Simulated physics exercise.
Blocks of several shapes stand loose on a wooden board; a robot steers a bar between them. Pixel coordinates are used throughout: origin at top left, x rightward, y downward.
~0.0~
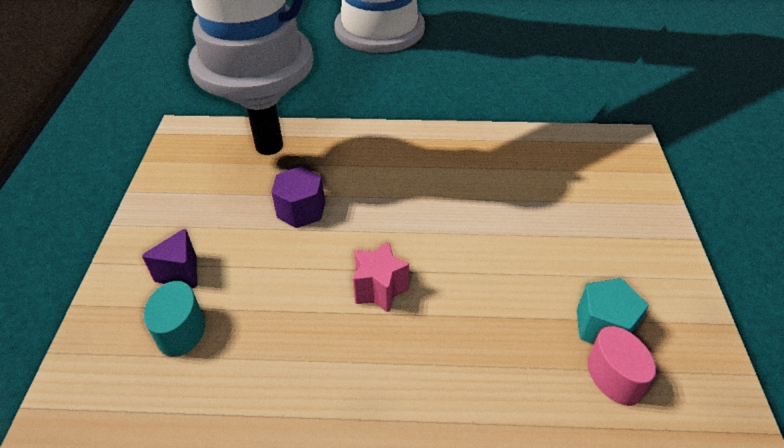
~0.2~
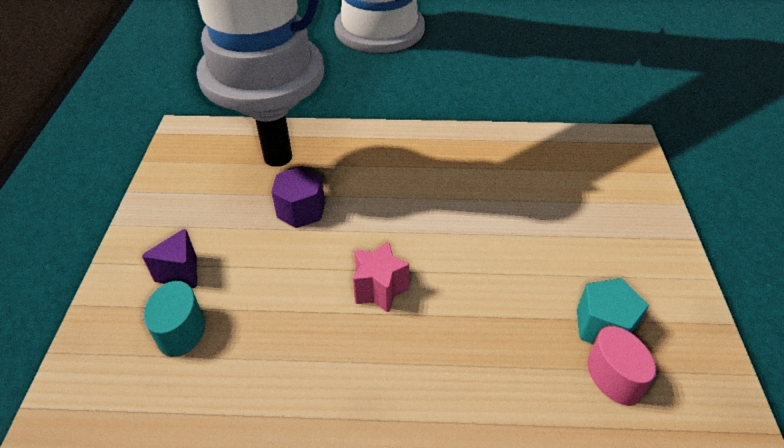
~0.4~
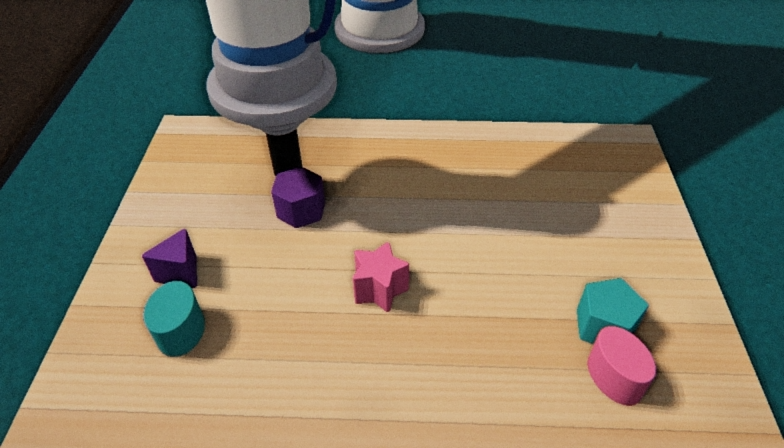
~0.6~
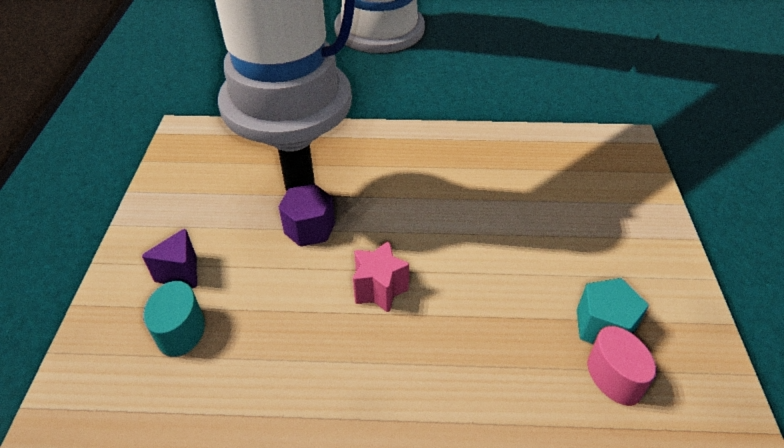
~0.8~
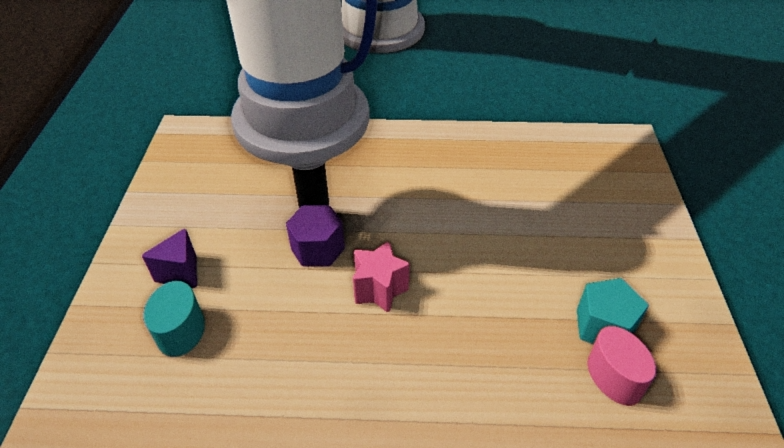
To begin with, a robot's black bar hovers just behind a purple hexagon on a wooden board scattered with purple, teal and pink blocks. The bar moves forward and slightly right to the hexagon, then pushes it a short way toward the pink star, while the other blocks stay still.
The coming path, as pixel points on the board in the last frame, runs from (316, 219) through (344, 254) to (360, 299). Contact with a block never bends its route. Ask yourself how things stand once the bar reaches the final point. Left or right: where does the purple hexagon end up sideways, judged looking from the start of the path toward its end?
Right.
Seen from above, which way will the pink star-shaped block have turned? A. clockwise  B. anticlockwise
B
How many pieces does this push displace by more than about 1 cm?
The push will move two blocks.
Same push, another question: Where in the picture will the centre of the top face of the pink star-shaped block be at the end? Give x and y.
It is at (397, 281).
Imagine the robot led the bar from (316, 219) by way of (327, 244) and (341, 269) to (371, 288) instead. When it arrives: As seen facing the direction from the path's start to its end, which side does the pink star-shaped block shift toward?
Answer: Left.
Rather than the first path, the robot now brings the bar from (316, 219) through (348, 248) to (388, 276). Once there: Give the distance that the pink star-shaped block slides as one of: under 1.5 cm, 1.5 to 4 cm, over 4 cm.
It will fall in the middle band, 1.5 to 4 cm.
On the path given first. One third of the way, bar at (334, 227); purple hexagon at (322, 247), turned 25° clockwise.
Two thirds of the way, bar at (349, 254); purple hexagon at (318, 269), turned 50° clockwise; pink star-shaped block at (382, 266).
At the end, bar at (359, 285); purple hexagon at (312, 280), turned 70° clockwise; pink star-shaped block at (397, 281), turned 55° anticlockwise.
